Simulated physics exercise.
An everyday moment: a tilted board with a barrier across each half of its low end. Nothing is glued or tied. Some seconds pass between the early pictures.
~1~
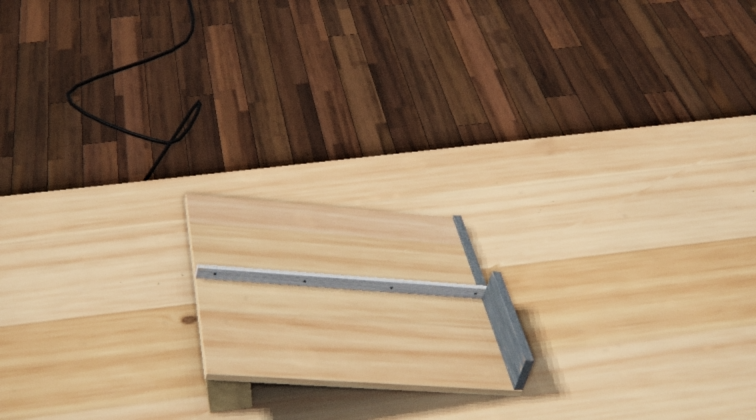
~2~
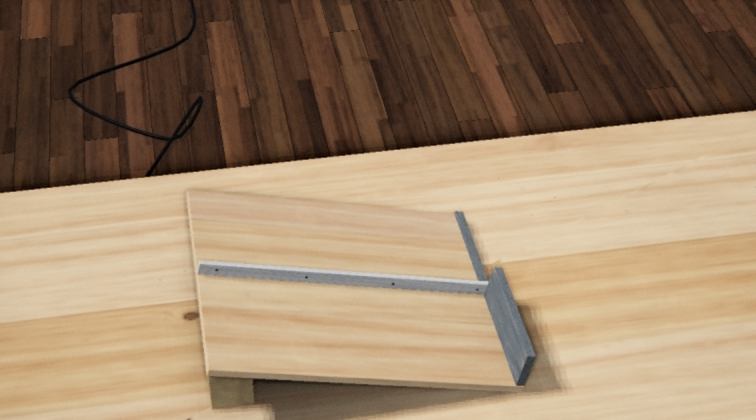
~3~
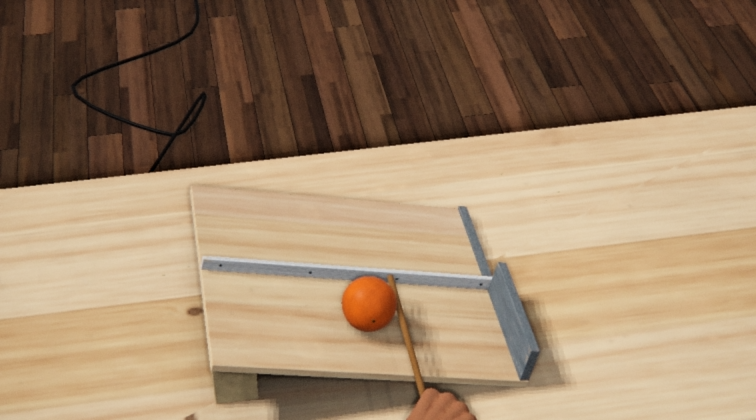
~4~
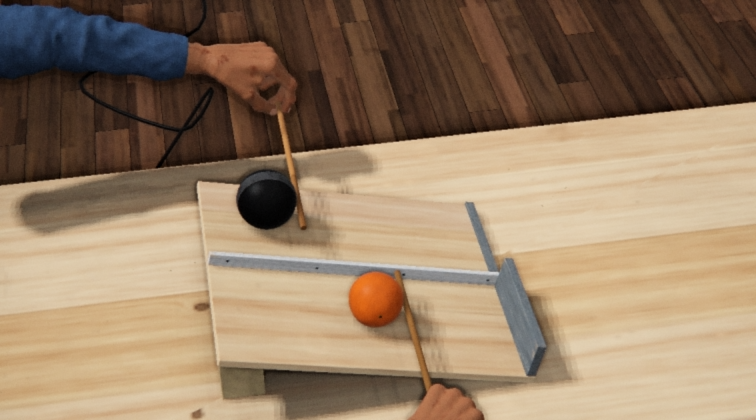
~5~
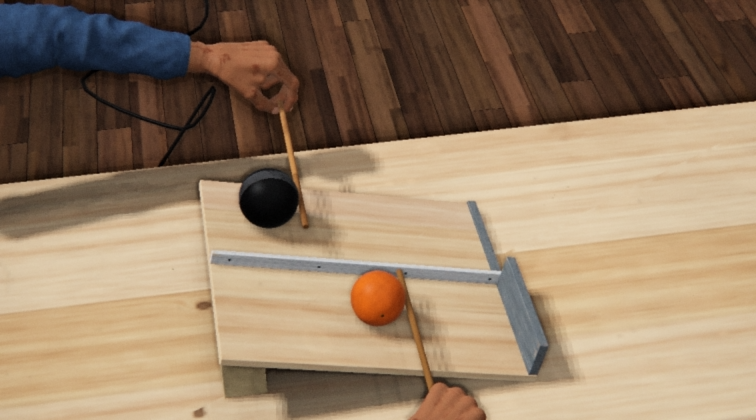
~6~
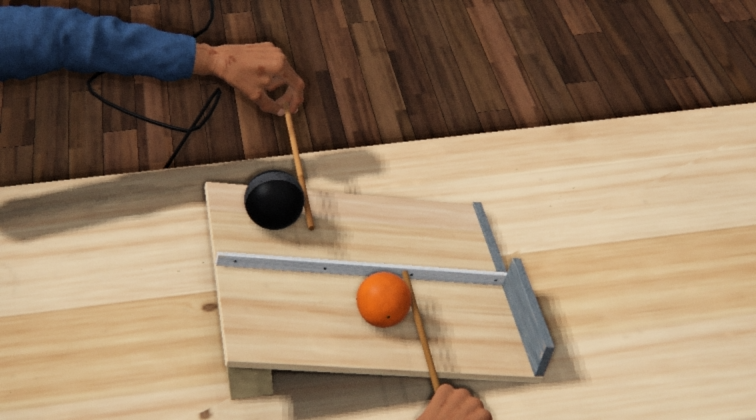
Hands placing an orange ball, then a black ball, on a tilted divided board and holding both back with wooden sticks.
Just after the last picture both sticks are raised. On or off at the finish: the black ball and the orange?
The black ball goes over the end and the orange is held by the strip.
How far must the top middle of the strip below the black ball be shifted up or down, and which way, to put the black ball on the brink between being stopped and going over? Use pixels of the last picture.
Some 12 pixels, up.
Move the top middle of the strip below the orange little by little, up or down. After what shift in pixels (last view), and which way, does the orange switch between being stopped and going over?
Some 20 pixels, down.
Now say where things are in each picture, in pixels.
The first picture shows board (350, 276).
The second picture shows board (351, 272).
The third picture shows board (355, 267).
The fourth picture shows held back by the sticks; orange (376, 299); board (362, 263).
The fifth picture shows held back by the sticks; black ball (269, 198); board (364, 262).
The sixth picture shows held back by the sticks; black ball (274, 200); orange (384, 300); board (370, 263).
Then, 0.56 s on from there, black ball rolling on the board near (417, 212); orange rolling on the board near (492, 307).
Then, 1.10 s on from there, black ball off the board near (723, 201); orange resting against the strip near (499, 308).
In the end, the black ball rolls off the board; the orange stops on the board, near (499, 308).
